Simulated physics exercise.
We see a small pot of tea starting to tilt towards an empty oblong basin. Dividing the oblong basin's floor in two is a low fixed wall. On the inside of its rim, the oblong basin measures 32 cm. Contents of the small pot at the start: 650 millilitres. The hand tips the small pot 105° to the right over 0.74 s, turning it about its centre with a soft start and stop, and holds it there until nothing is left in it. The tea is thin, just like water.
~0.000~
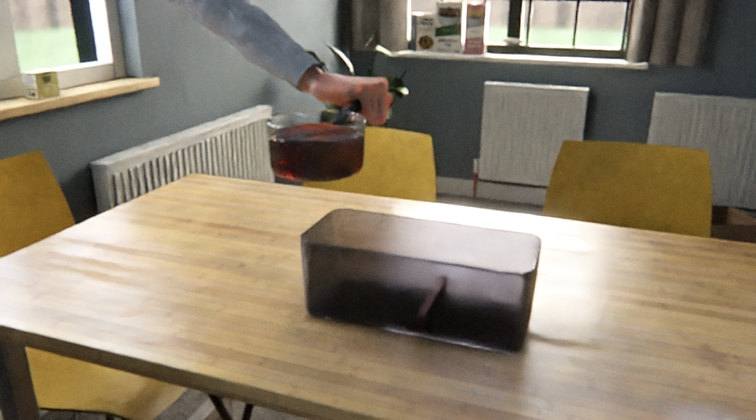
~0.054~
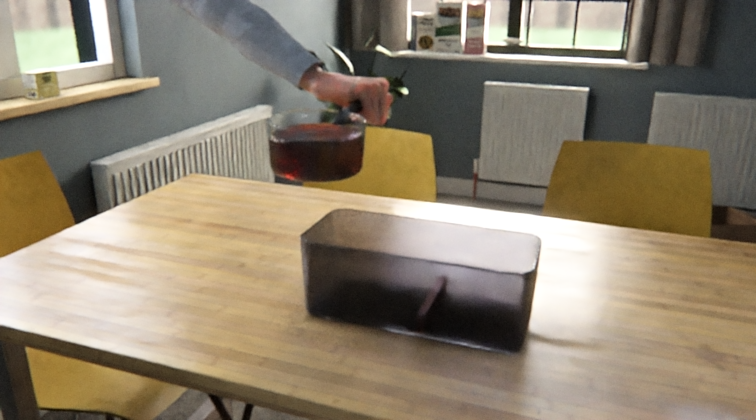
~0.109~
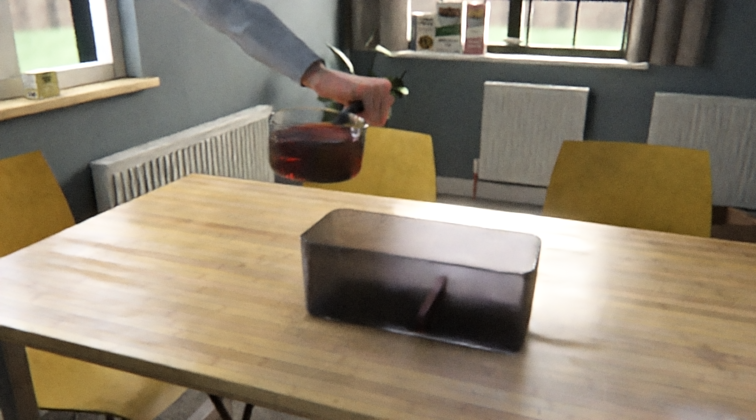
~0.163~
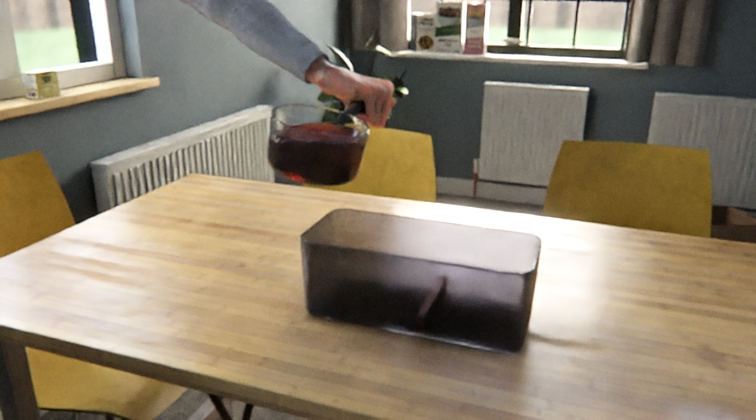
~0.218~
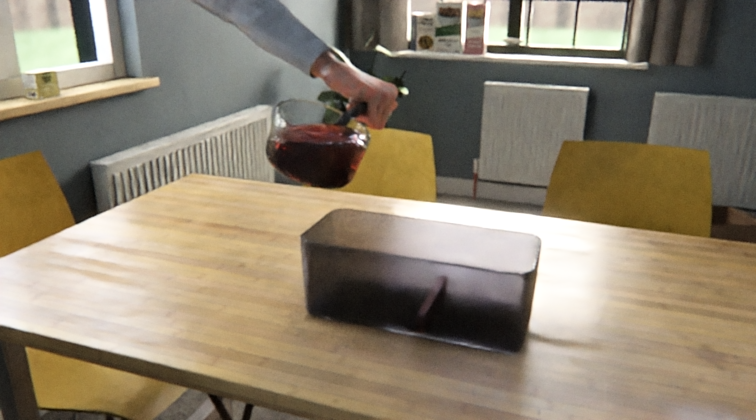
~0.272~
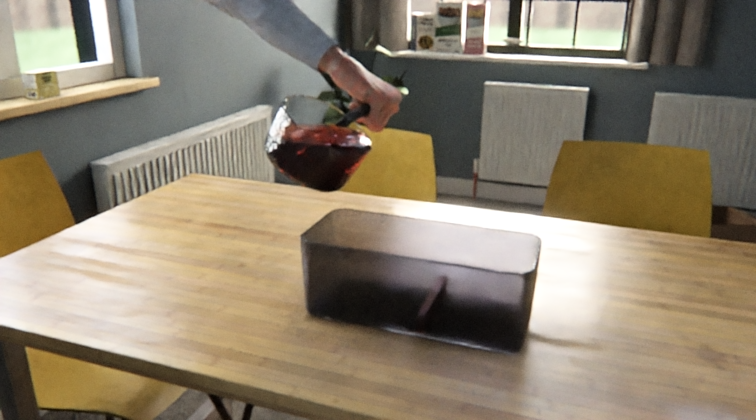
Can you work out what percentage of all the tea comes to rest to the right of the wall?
I would put it at 19 per cent.
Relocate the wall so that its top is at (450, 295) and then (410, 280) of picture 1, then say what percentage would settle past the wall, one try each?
I'd put it at about 15 per cent for the first and about 20 per cent for the second.
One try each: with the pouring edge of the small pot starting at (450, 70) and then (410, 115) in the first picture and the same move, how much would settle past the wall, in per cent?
Result: 75 per cent, then 60 per cent.
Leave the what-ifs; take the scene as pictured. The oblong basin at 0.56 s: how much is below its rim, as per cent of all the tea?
32 %, give or take.
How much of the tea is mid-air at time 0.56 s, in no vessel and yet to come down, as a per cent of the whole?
Around 36 percent.
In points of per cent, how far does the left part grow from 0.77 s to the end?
About 3 percent.
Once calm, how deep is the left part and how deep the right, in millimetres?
Left roughly 24 mm; right roughly 8 mm.
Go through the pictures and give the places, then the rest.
The first picture shows tilt 0°; pouring edge (361, 125); surface from (278, 129) to (361, 136); the oblong basin's rim runs from (317, 224) to (537, 256); the wall's top is at (433, 295).
The second picture shows tilt 1°; pouring edge (362, 126); surface from (278, 128) to (361, 137).
The third picture shows tilt 6°; pouring edge (363, 130); surface from (278, 128) to (362, 138).
The fourth picture shows tilt 12°; pouring edge (365, 136); surface from (279, 128) to (363, 139).
The fifth picture shows tilt 21°; pouring edge (366, 144); surface from (279, 129) to (366, 140).
The sixth picture shows tilt 31°; pouring edge (366, 154); surface from (277, 128) to (362, 143); 2 per cent is over the edge.
Then, 0.56 s in, the tilt is 91° and 32 per cent is still to pour, 32 is left of the wall and 0 right of it.
Then, 0.77 s in, the tilt is 105° and 6 per cent is still to pour, 77 is left of the wall and 9 right of it.
Then, 1.00 s in, the tilt is 105° and 0 per cent is still to pour, 80 is left of the wall and 18 right of it.
Then, 1.24 s in, the tilt is 105° and 0 per cent is still to pour, 80 is left of the wall and 19 right of it.
Finally, 80 per cent lies left of the wall, 19 right of it and 1 outside.
